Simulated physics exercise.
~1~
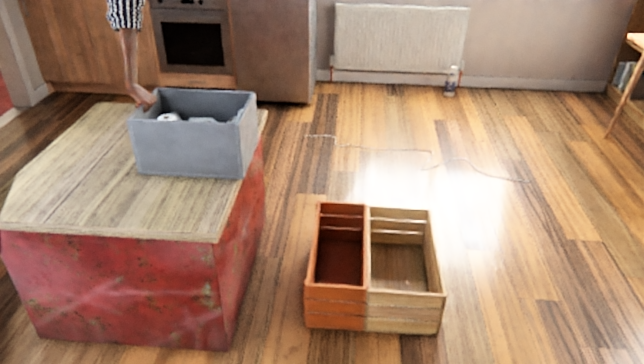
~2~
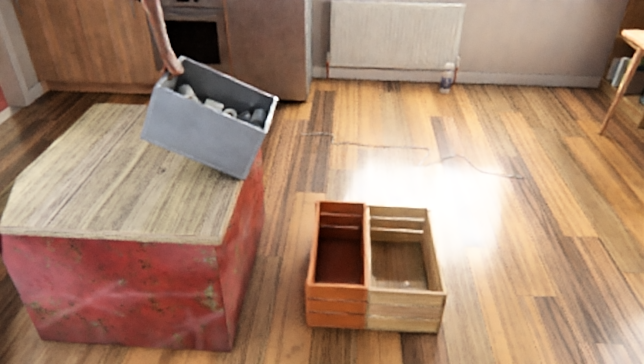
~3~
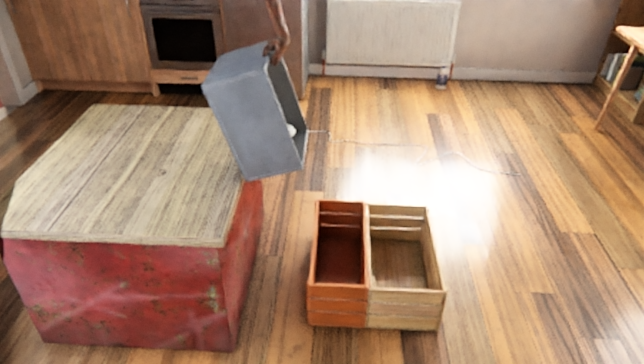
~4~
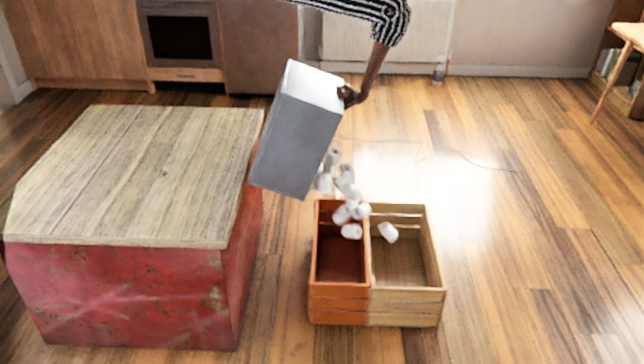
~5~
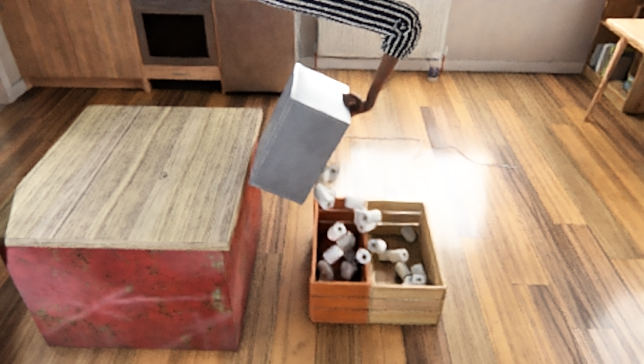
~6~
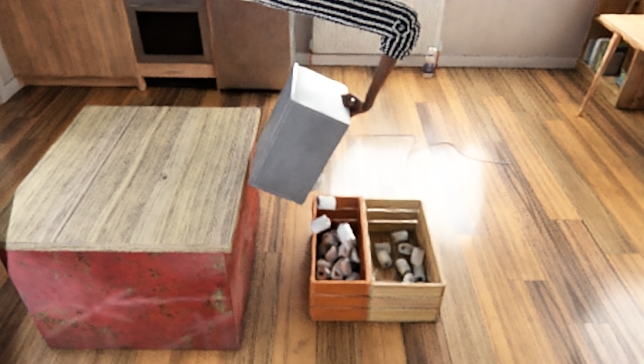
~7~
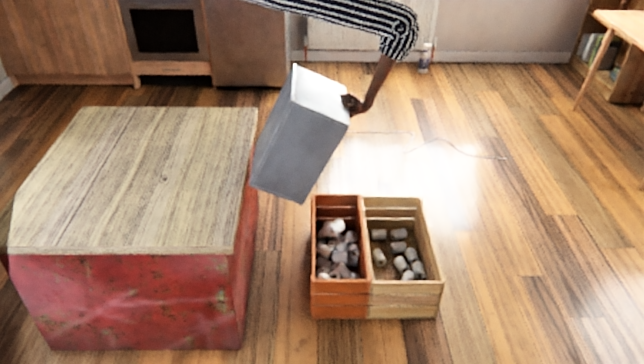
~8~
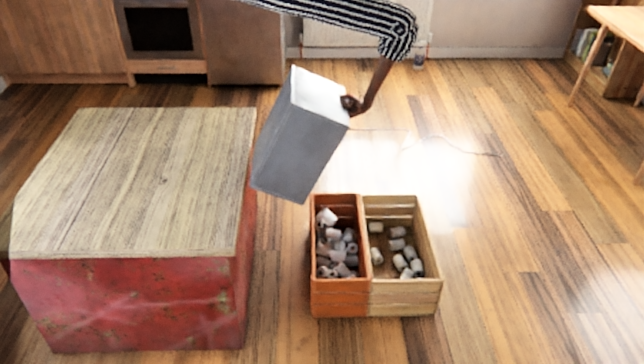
A hand tips a grey crate, spilling paper rolls into an orange box and wooden bin.
